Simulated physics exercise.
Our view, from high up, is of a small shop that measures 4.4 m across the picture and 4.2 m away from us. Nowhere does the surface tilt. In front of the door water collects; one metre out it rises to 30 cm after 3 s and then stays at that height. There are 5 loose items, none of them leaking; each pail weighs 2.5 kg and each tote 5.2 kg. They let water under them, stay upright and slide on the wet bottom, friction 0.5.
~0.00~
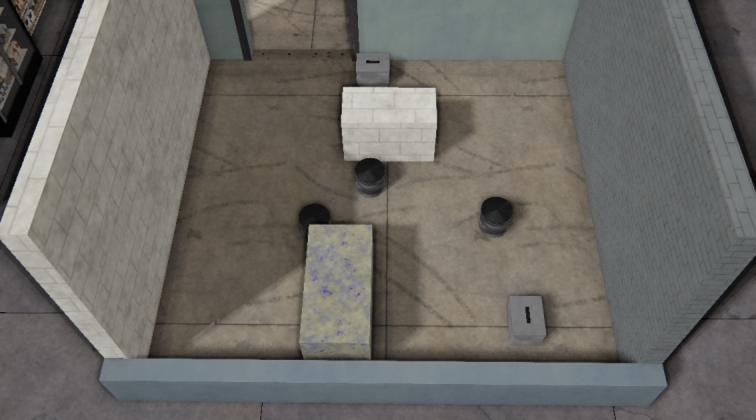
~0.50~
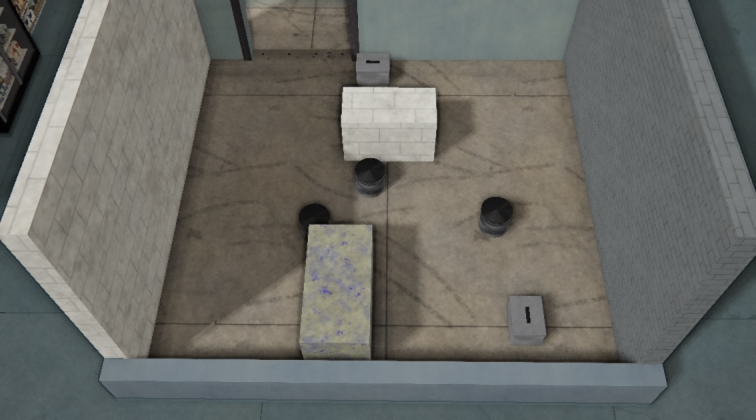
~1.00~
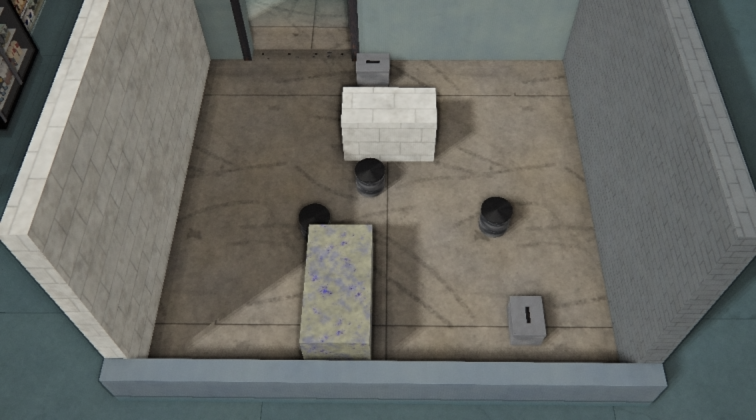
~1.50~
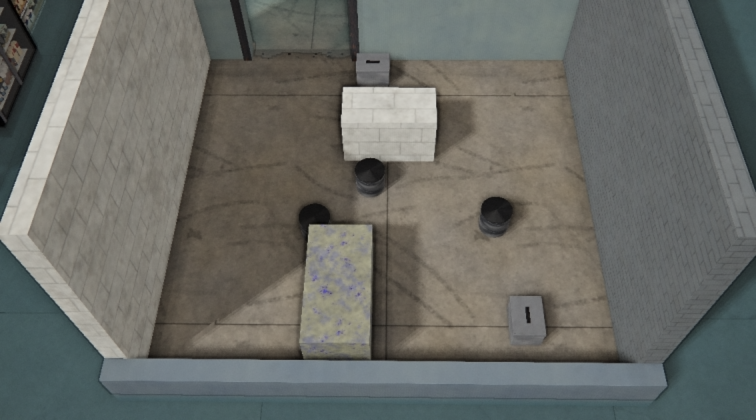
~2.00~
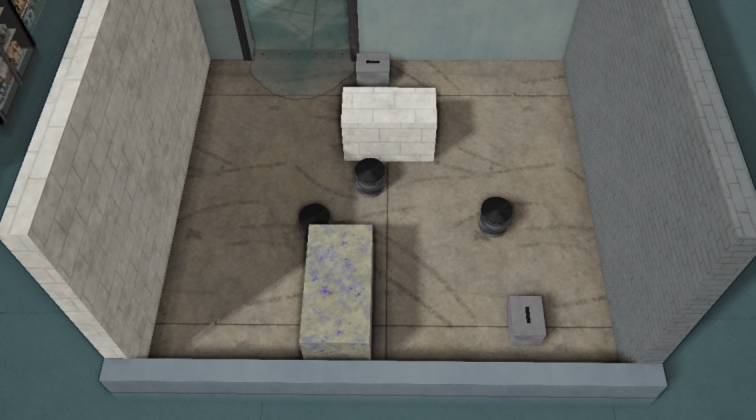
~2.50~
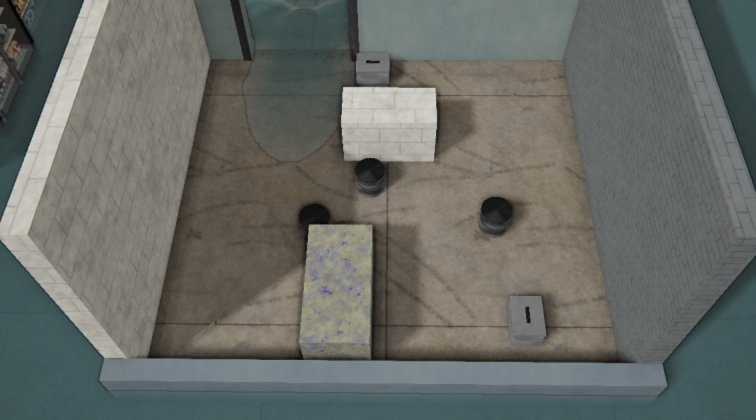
A small shop with pale brick side walls and a doorway at the back is seen from high above by a still camera. On its brown floor stand a white brick block, a speckled yellowish-purple block, three dark rounded objects and two grey slotted boxes. Clear water appears at the doorway and spreads forward in a rounded sheet, while the objects stay put.
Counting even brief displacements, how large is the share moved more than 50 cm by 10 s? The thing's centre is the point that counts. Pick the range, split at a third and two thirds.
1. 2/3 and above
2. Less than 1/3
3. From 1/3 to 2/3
From 1/3 to 2/3 (3).
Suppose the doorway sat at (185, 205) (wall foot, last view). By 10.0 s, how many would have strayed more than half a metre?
5.
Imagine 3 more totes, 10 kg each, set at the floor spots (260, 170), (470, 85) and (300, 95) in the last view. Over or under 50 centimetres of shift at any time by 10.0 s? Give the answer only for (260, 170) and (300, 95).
One by one: Above; above.
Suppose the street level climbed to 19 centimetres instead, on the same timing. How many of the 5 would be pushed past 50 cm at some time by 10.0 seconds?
Result: 1.
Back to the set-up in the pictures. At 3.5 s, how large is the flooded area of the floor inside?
Flooded: Near 6.0 m2.
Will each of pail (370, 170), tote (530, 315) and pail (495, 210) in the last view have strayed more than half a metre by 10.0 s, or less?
Same order as the question: Smaller, greater, greater.
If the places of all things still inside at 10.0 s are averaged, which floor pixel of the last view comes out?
Mean position approx. (481, 196).
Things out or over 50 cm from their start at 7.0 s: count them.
I make it 1 by then.
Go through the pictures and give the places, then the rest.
In the first frame, a pail at (370, 170) rests on the ground; a tote at (528, 315) rests on the ground; water covers 0.0 m2; 0 of 5 have shifted.
In the second frame, a pail at (370, 170), on the bottom; a tote at (528, 315), on the bottom; water covers 0.0 m2; 0 of 5 have shifted.
In the third frame, a pail at (370, 170) rests on the ground; a tote at (528, 315), on the bottom; water covers 0.0 m2; 0 of 5 have shifted.
In the fourth frame, a pail at (370, 170) rests on the ground; a tote at (528, 315) rests on the ground; 0.0 m2 under water; 0 of 5 have shifted.
In the fifth frame, a pail at (370, 170) rests on the ground; a tote at (528, 315) rests on the ground; water covers 0.6 m2; 0 of 5 have shifted.
In the sixth frame, a pail at (370, 170) rests on the ground; a tote at (528, 315) rests on the ground; 1.6 m2 under water; 0 of 5 have shifted.
After 3.5 s 0 of 5 are over 50 cm from their spots; 0 afloat.
After 4.5 s 0 of 5 are over 50 cm from their spots; 1 afloat.
After 7.0 s 1 of 5 are over 50 cm from their spots; 1 afloat.
After 10.0 s 3 of 5 are over 50 cm from their spots, and 3 have been at some point; 4 afloat.
